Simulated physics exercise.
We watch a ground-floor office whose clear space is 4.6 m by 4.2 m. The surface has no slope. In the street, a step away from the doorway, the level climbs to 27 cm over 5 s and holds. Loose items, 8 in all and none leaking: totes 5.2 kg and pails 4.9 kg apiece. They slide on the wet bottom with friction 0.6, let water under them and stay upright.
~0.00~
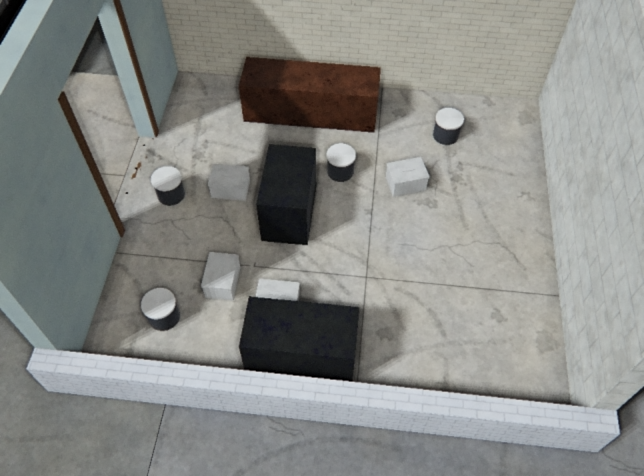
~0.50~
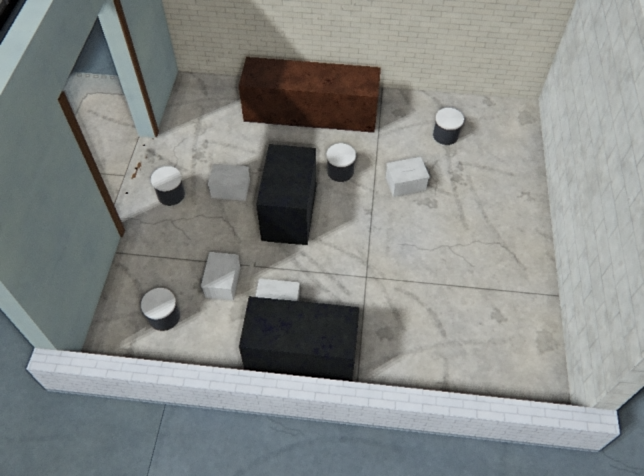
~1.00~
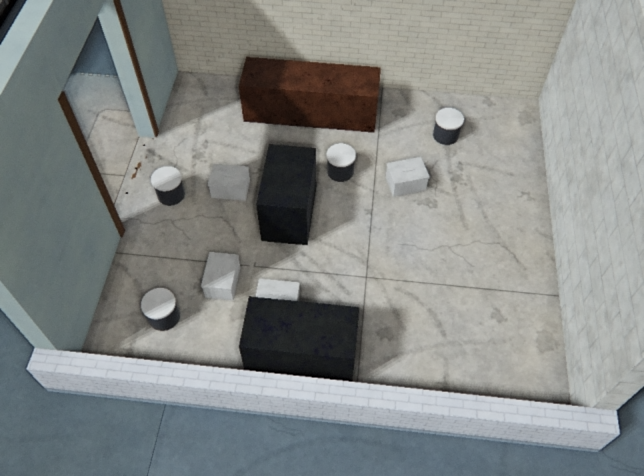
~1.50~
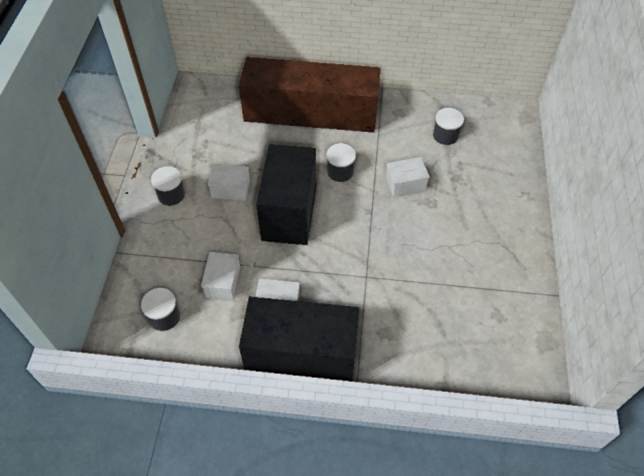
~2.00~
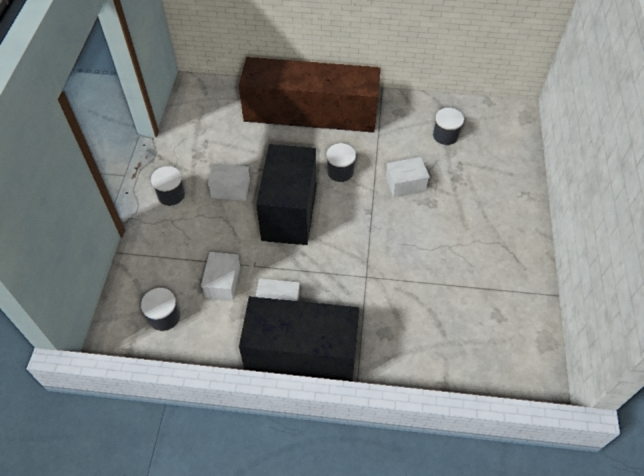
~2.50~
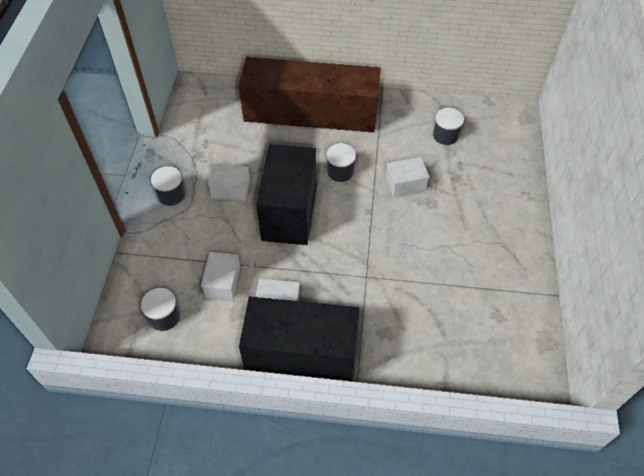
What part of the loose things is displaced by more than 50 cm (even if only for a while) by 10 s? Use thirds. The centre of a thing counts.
That comes to two thirds or above.
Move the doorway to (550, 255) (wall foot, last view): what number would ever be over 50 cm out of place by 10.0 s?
Then 6.
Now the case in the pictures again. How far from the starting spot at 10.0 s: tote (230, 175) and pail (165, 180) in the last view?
In turn: 350 cm, 250 cm.
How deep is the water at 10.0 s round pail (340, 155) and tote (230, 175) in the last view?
Roughly 7 and 14 cm.
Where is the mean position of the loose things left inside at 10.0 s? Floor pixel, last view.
Near (386, 235).
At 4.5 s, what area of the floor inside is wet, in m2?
About 5.5 m2.
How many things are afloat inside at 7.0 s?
I count 1.
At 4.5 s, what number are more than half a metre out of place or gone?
1 of them.
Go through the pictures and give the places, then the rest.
A pail at (166, 178) rests on the ground; a tote at (228, 175) rests on the ground; water covers 0.0 m2; 0 of 8 have shifted, in the first frame.
A pail at (166, 178) rests on the ground; a tote at (228, 175), on the bottom; water covers 0.0 m2; 0 of 8 have shifted, in the second frame.
A pail at (166, 178) rests on the ground; a tote at (228, 175) rests on the ground; 0.0 m2 under water; 0 of 8 have shifted, in the third frame.
A pail at (166, 178), on the bottom; a tote at (228, 175) rests on the ground; water covers 0.0 m2; 0 of 8 have shifted, in the fourth frame.
A pail at (166, 178), on the bottom; a tote at (228, 175), on the bottom; water covers 0.0 m2; 0 of 8 have shifted, in the fifth frame.
A pail at (166, 178), on the bottom; a tote at (228, 175) rests on the ground; 0.6 m2 under water; 0 of 8 have shifted, in the sixth frame.
After 3.5 s 1 of 8 are over 50 cm from their spots; 0 afloat.
After 4.5 s 1 of 8 are over 50 cm from their spots; 1 afloat.
After 7.0 s 6 of 8 are over 50 cm from their spots; 1 afloat.
After 10.0 s 6 of 8 are over 50 cm from their spots, and 7 have been at some point; 7 afloat.
